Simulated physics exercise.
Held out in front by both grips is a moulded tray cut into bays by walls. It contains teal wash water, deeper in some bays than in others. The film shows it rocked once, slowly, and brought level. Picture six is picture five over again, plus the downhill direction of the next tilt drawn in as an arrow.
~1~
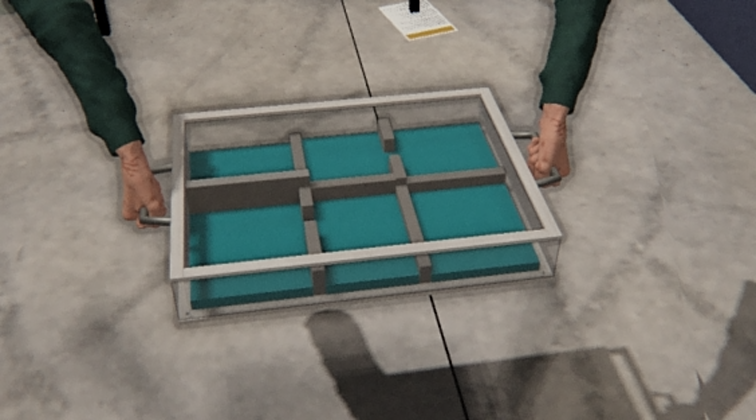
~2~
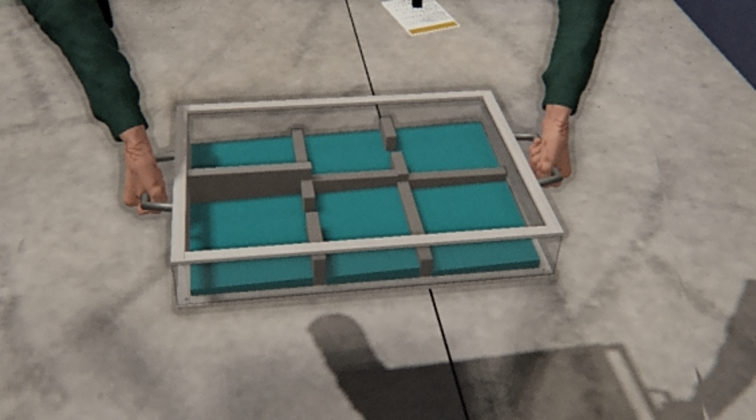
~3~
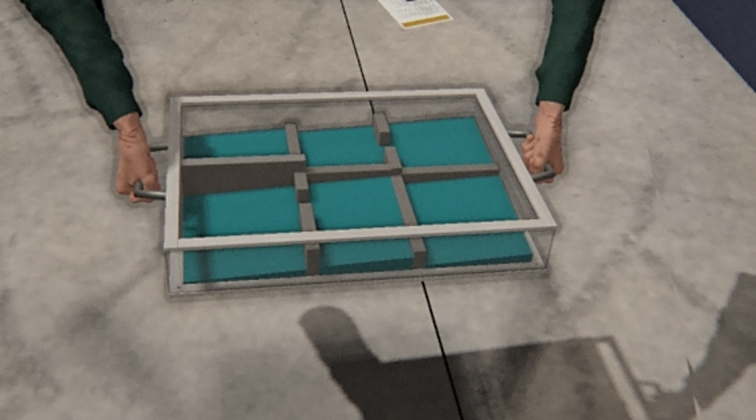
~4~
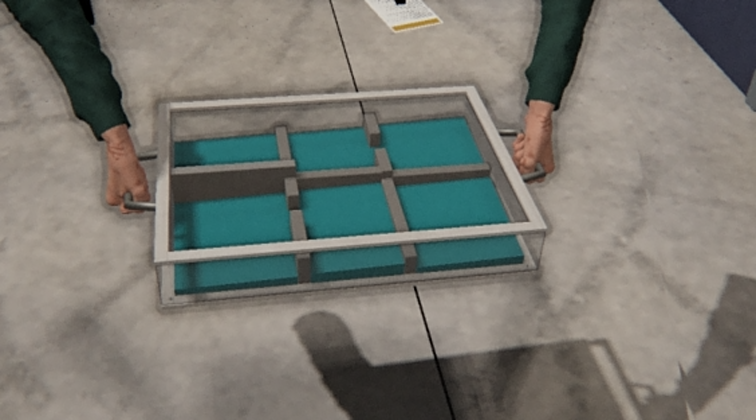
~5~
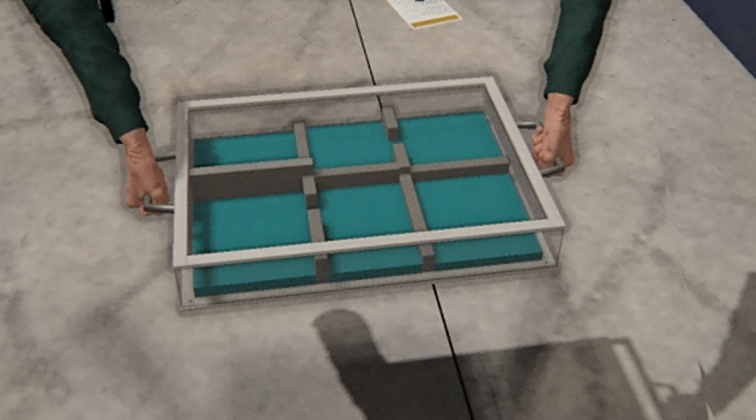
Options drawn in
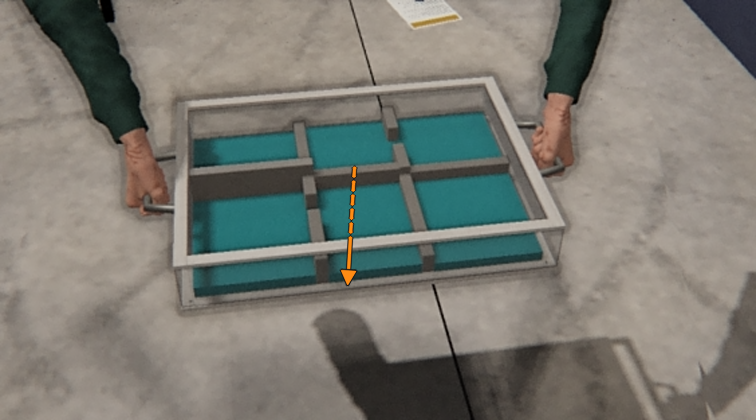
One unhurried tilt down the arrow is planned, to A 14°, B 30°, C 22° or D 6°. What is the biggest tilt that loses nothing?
C.
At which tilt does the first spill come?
That is tilt B.
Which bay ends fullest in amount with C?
That is the front left bay.
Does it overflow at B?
Yes, it does.
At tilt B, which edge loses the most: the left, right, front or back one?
The front rim.
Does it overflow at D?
No, not at all.
The arrow ends at (348, 279).
Choosing A, nothing spills; the front left bay holds the most.
Choosing B, about 16 % goes over the rim.
Choosing C, nothing spills; the front left bay holds the most.
Choosing D, nothing spills; the front left bay holds the most.
